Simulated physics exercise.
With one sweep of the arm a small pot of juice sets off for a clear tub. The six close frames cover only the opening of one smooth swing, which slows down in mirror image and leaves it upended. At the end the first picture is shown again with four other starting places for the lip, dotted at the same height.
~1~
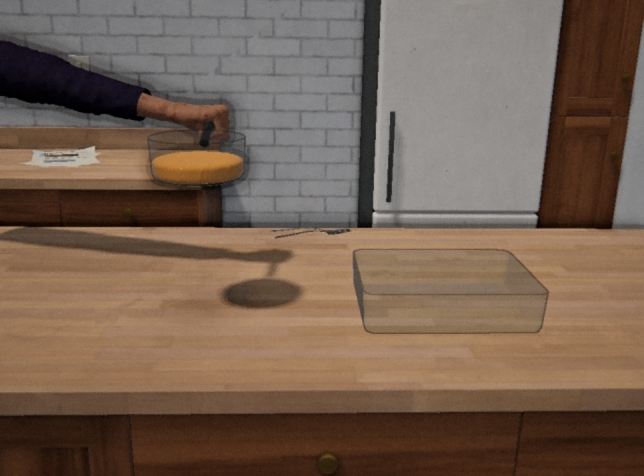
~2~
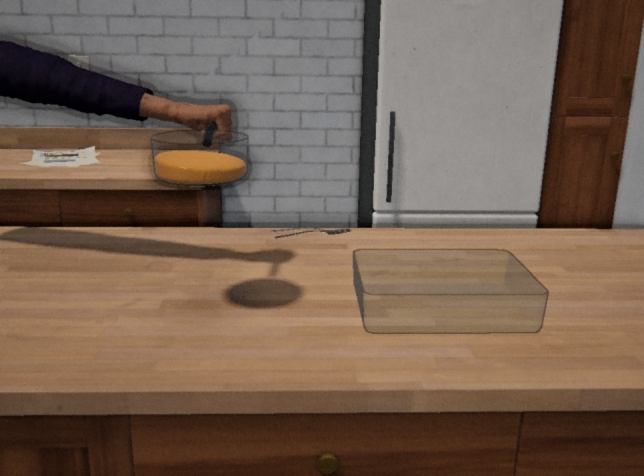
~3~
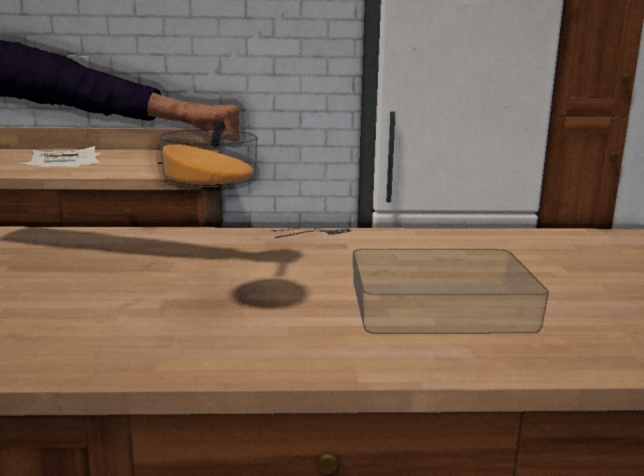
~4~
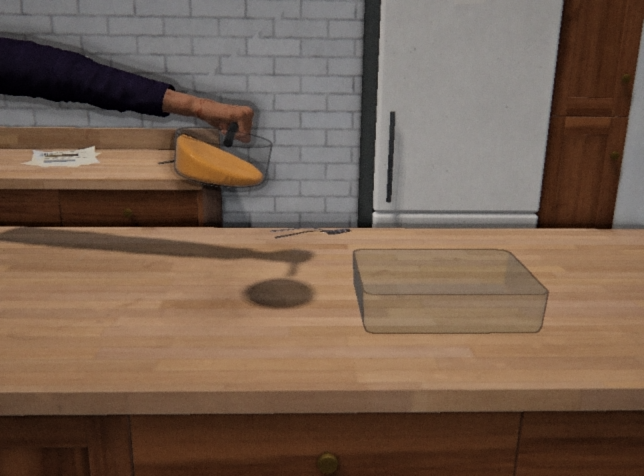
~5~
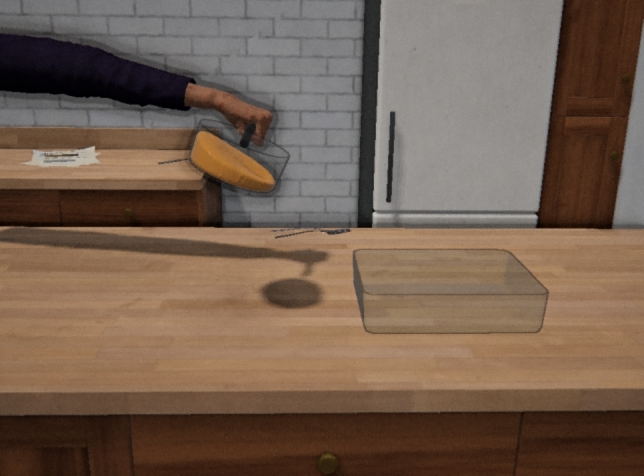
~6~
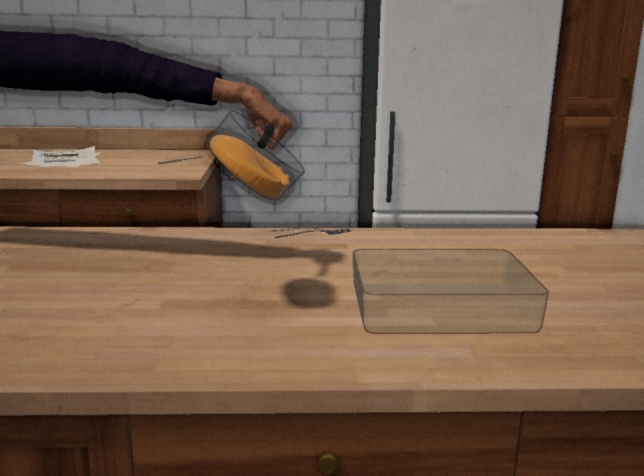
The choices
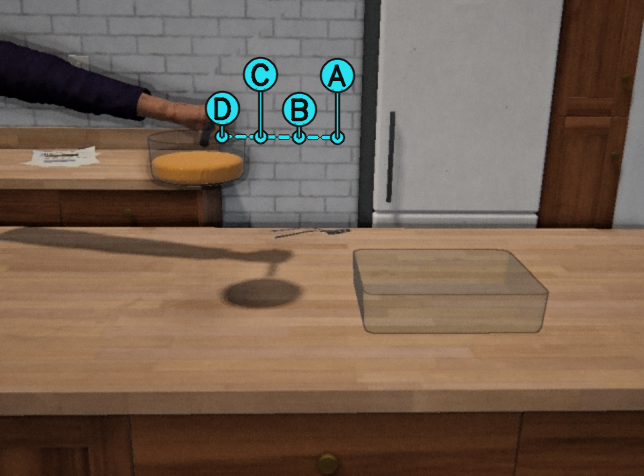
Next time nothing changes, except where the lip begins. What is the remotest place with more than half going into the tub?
D.
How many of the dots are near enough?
All four.
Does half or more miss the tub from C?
No.
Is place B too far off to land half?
No, that is safe.
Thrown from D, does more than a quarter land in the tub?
Yes, clearly.
On the marked copy, A at (337, 137); B at (299, 137); C at (260, 136); D at (222, 136).
With A, about 77 % lands in the tub, 11 % falls short and 13 % goes beside or beyond.
With B, about 74 % lands in the tub, 8 % falls short and 18 % goes beside or beyond.
With C, about 66 % lands in the tub, 12 % falls short and 22 % goes beside or beyond.
With D, about 62 % lands in the tub, 22 % falls short and 15 % goes beside or beyond.
